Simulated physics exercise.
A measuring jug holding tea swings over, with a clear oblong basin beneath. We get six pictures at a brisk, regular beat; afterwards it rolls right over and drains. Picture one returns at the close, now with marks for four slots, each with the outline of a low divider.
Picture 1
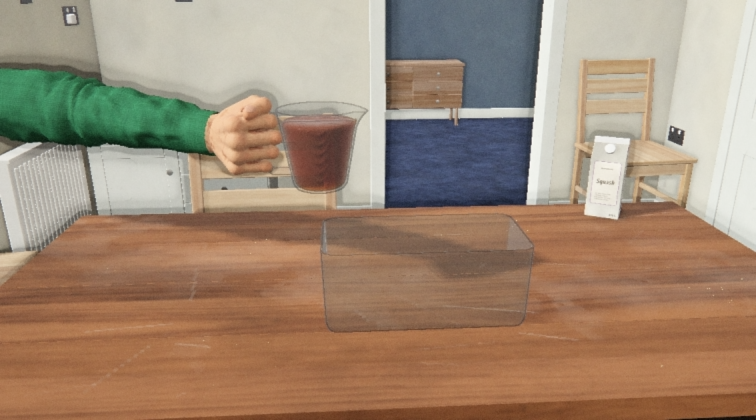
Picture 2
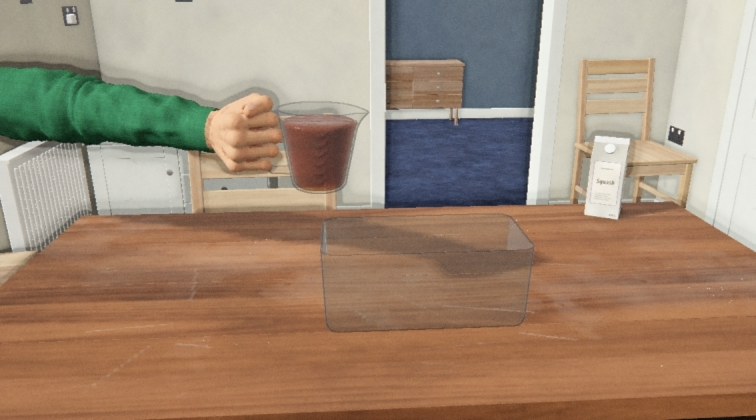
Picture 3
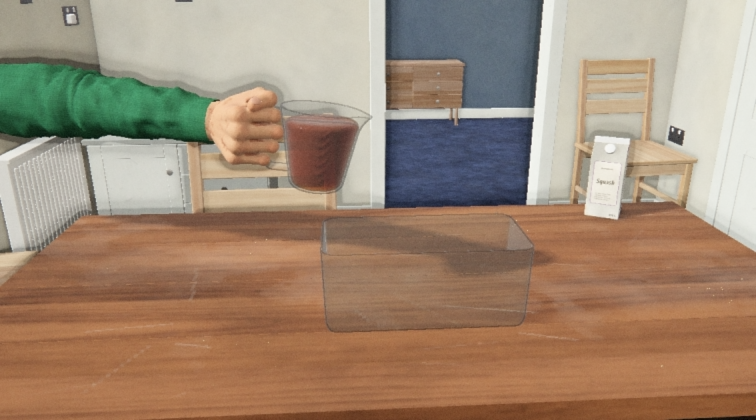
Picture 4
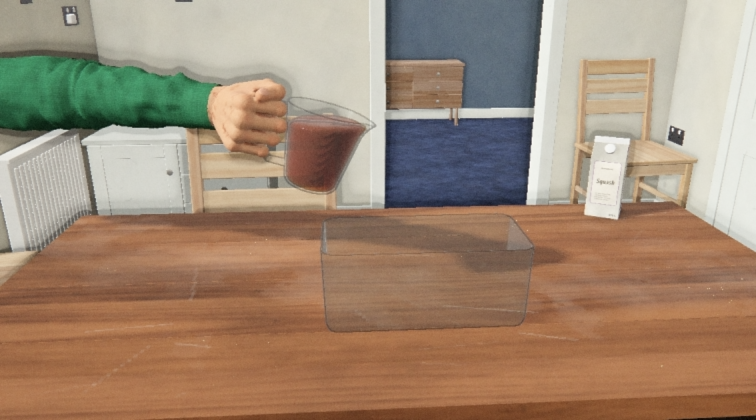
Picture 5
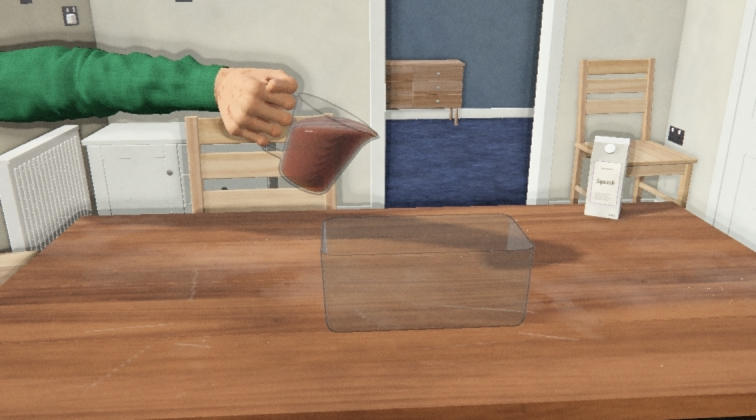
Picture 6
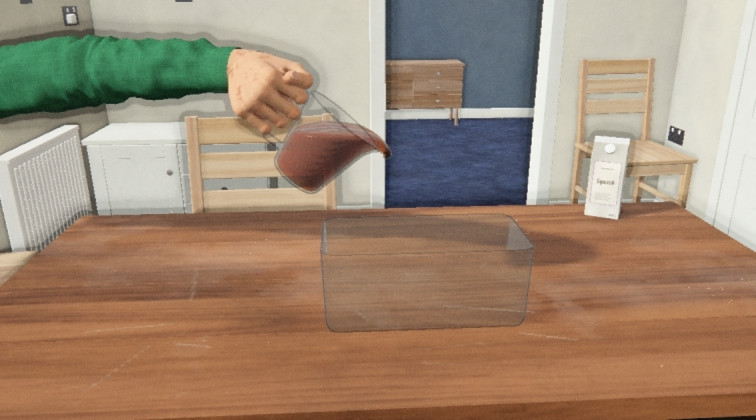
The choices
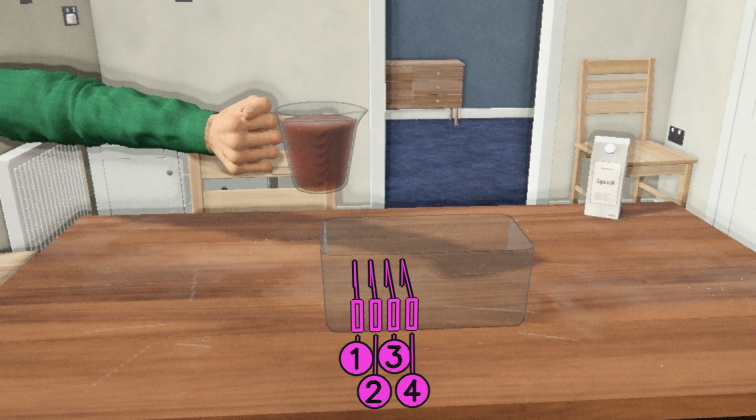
A green-sleeved arm holding a clear jug of reddish-brown liquid above an empty clear basin, gradually tilting it rightward until liquid crosses the lip.
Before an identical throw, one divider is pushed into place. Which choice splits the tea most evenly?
Place 4 does it best.
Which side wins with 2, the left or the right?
The right side.
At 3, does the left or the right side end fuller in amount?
More ends on the right.
On the marked copy, 1 at (357, 336); 2 at (375, 335); 3 at (393, 335); 4 at (411, 334).
With 1, about 6 % ends left of the wall and 93 % right of it.
With 2, about 5 % ends left of the wall and 94 % right of it.
With 3, about 23 % ends left of the wall and 75 % right of it.
With 4, about 52 % ends left of the wall and 46 % right of it; 3 % is lost outside.
